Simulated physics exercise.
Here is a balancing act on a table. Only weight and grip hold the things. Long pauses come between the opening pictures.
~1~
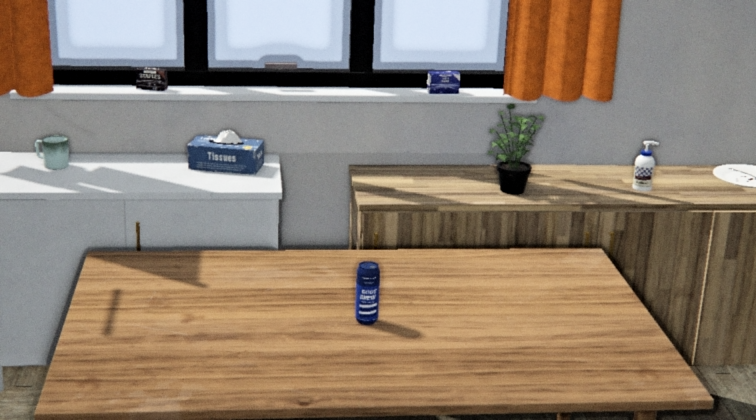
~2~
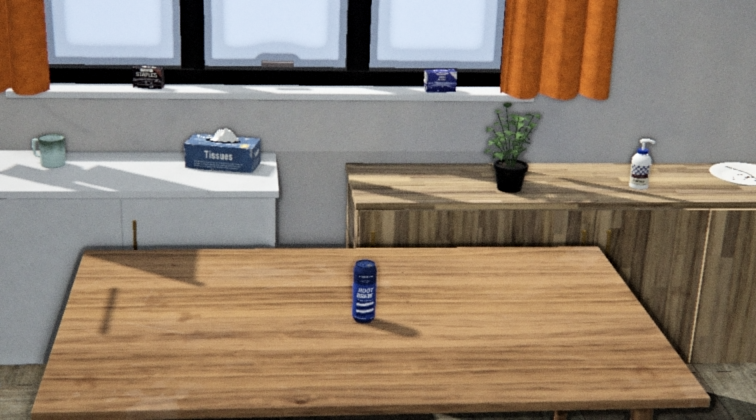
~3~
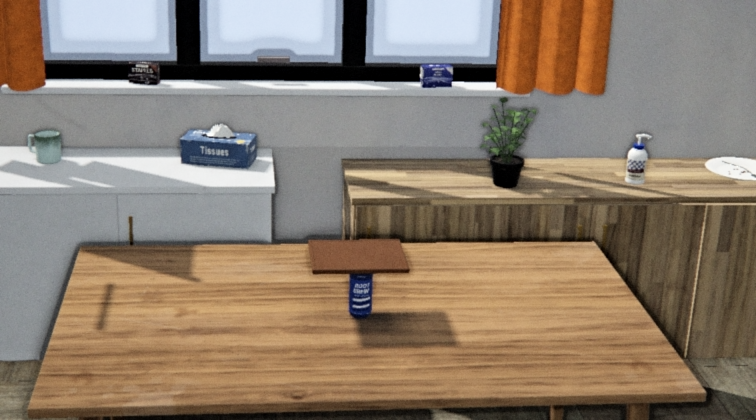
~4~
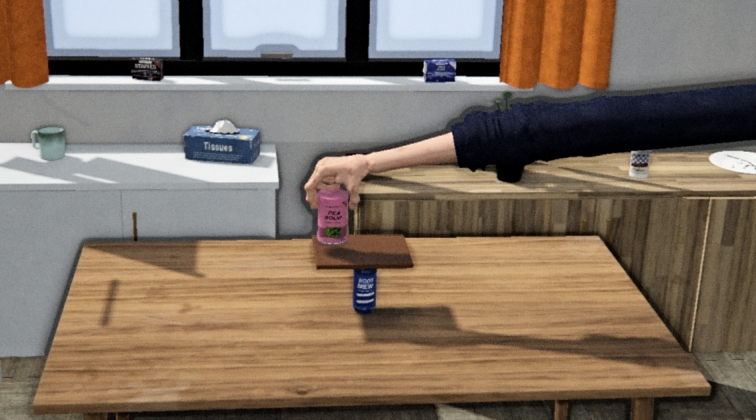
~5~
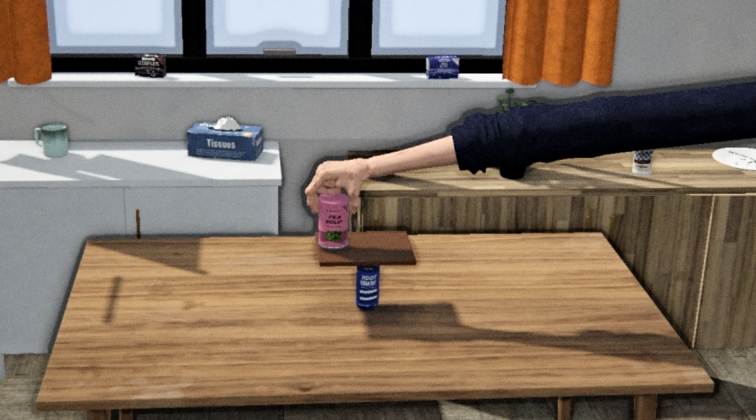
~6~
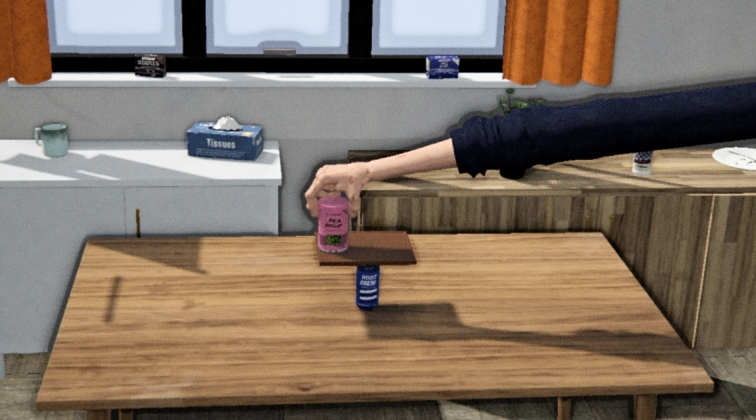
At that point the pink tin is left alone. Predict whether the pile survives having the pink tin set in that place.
Nice try - it doesn't all stay together, though.
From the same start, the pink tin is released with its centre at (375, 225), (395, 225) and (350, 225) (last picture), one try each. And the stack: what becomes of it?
It remains upright first, goes over second and goes over third.
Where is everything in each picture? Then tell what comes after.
In the first picture, the last thing is not in view yet.
In the second picture, the last thing is not in view yet.
In the third picture, the last thing is not in view yet; brown lid (358, 256).
In the fourth picture, coming down; pink tin (333, 217); brown lid (362, 251).
In the fifth picture, coming down; pink tin (333, 221); brown lid (365, 248).
In the sixth picture, set down, still held; pink tin (333, 225); brown lid (364, 248).
Then, 0.30 s past the last view, pink tin now fallen; brown lid rocked 38° from its first pose.
Then, 0.40 s past the last view, brown lid rocked 74° from its first pose.
Then, 0.60 s past the last view, brown lid now fallen.
Then, 1.00 s past the last view, things are still on the move.
Finally, fallen, brown lid and pink tin; blue can still in place. The stack loses its balance.
